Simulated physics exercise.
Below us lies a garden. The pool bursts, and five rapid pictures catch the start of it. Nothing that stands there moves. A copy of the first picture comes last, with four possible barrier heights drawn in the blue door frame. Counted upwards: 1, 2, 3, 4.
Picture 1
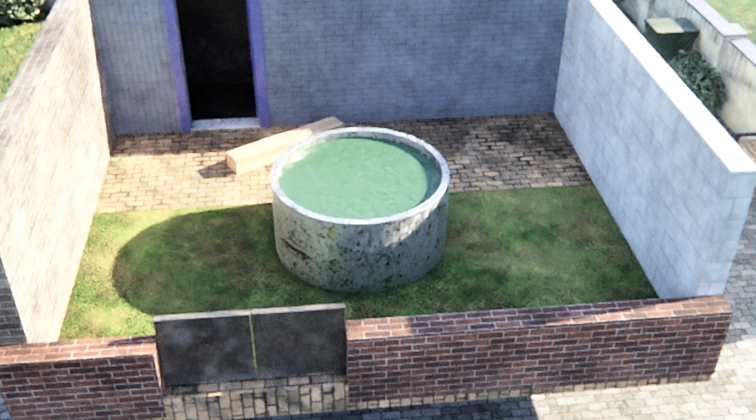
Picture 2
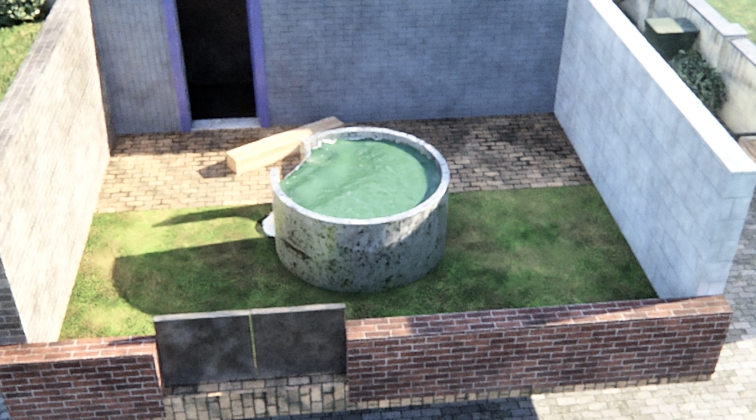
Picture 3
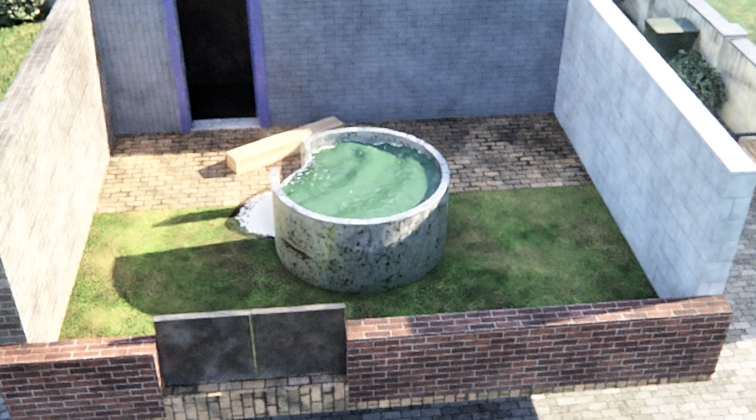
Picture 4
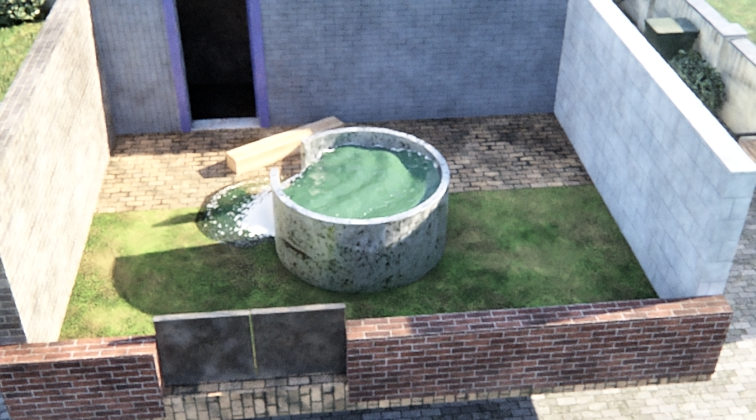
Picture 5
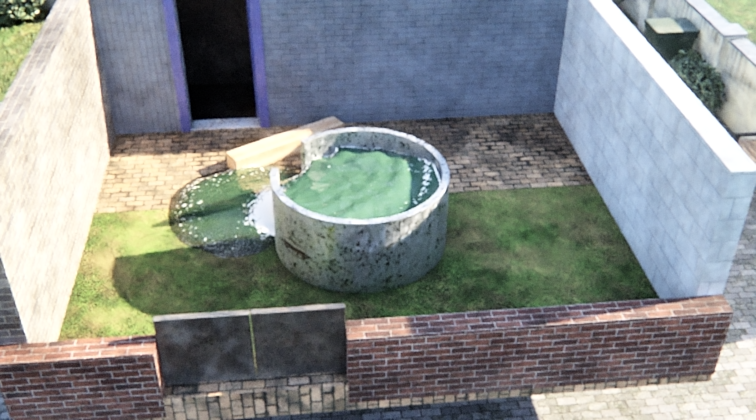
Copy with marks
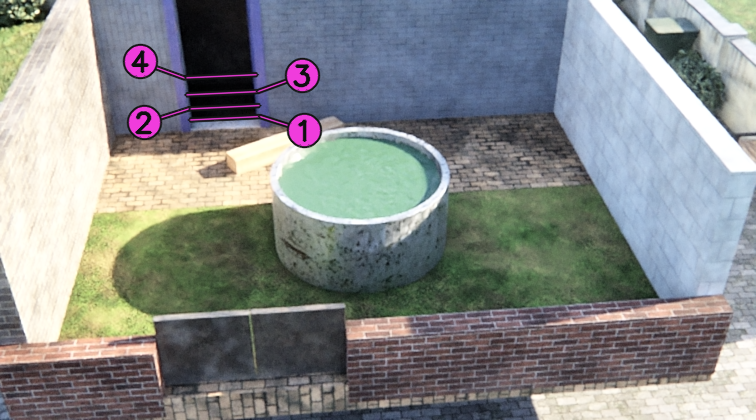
A small walled garden lies below, seen from above by a camera that stays still. A round, mottled grey pool of green water stands on the grass, with a pale wooden beam behind it to the left, a blue-framed doorway at the back and a dark shut gate in the low red brick wall. Water starts pouring from the pool's left side and spreads leftward across grass and paving, while the pool's surface ripples and sinks slightly.
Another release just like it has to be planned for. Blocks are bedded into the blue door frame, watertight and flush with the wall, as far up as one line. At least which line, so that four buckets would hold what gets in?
The limit is 1.
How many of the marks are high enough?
All of them.
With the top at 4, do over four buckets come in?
No.
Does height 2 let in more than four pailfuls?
No, that is safe.
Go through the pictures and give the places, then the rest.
Water in the pool at rest, its middle at (360, 178); foot of the blue doorway at (226, 129); shut gate at (251, 323), in the first frame.
Water covers 1 % of the ground, its front hidden from here, in the second frame.
Front seen at (234, 220), 2 % of the ground wet, in the third frame.
Front seen at (220, 191), 5 % of the ground wet, in the fourth frame.
Front seen at (190, 184), 9 % of the ground wet, in the fifth frame.
On the marked copy, 1 at (225, 118); 2 at (224, 107); 3 at (222, 93); 4 at (220, 76); from the bottom up 1, 2, 3, 4.
With 1, a splash gets over, under a bucket.
With 2, nothing gets over.
With 3, nothing gets over.
With 4, nothing gets over.
